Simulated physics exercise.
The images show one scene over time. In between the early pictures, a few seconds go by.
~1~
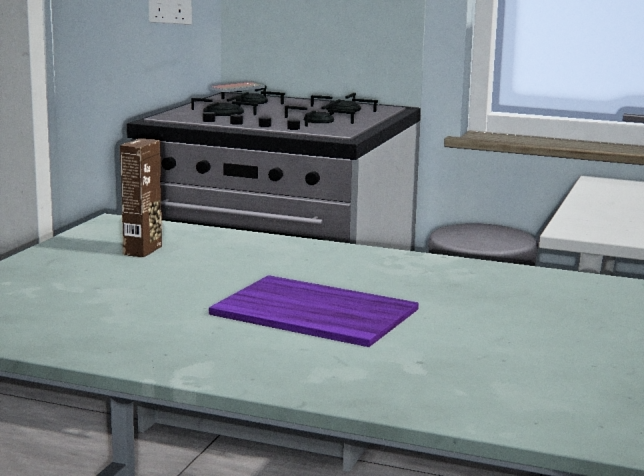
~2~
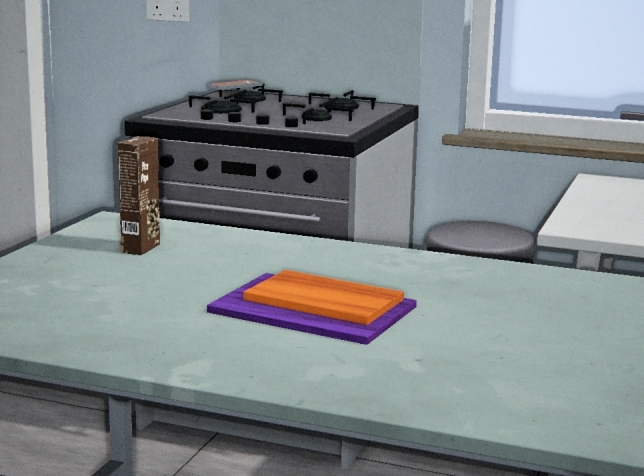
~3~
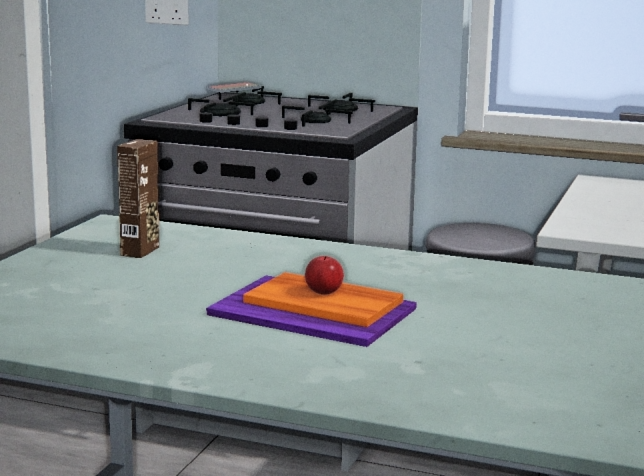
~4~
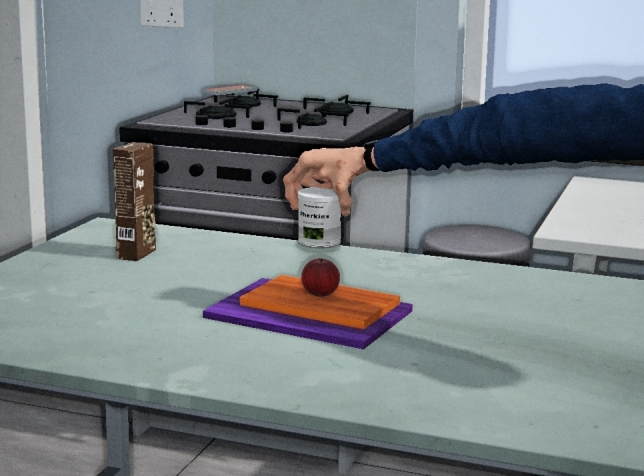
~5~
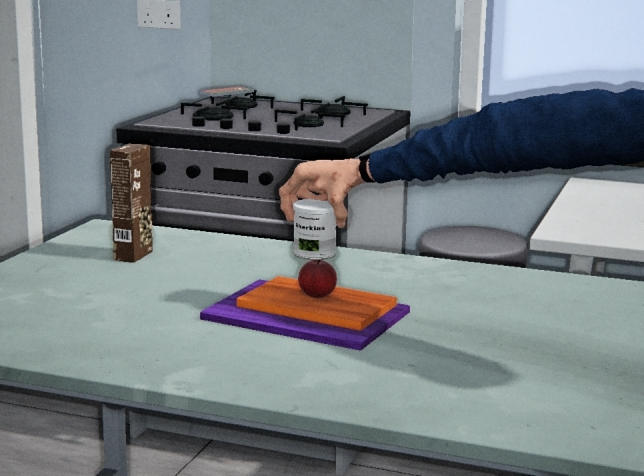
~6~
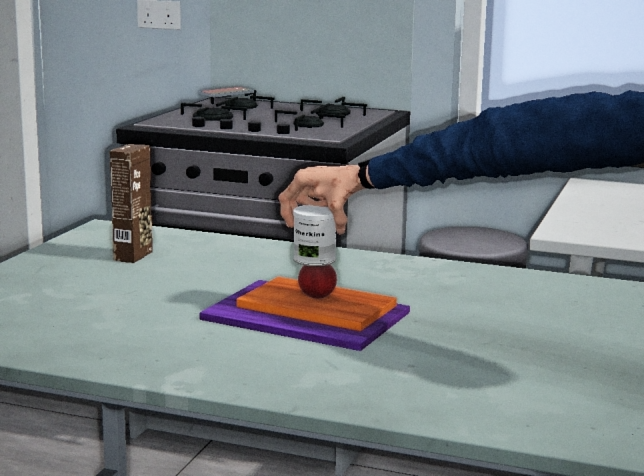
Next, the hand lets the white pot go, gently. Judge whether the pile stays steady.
It doesn't stay intact.
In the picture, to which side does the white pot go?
Leftward.
Then, 0.50 s on from there, white pot now fallen.
Then, 0.60 s on from there, things are still on the move.
Then, 0.80 s on from there, as before.
Then, 1.70 s on from there, nothing new.
In the end, fallen, white pot; the other 4 unmoved. At the end, from the last picture's camera, white pot near (184, 274). The pile loses its balance.
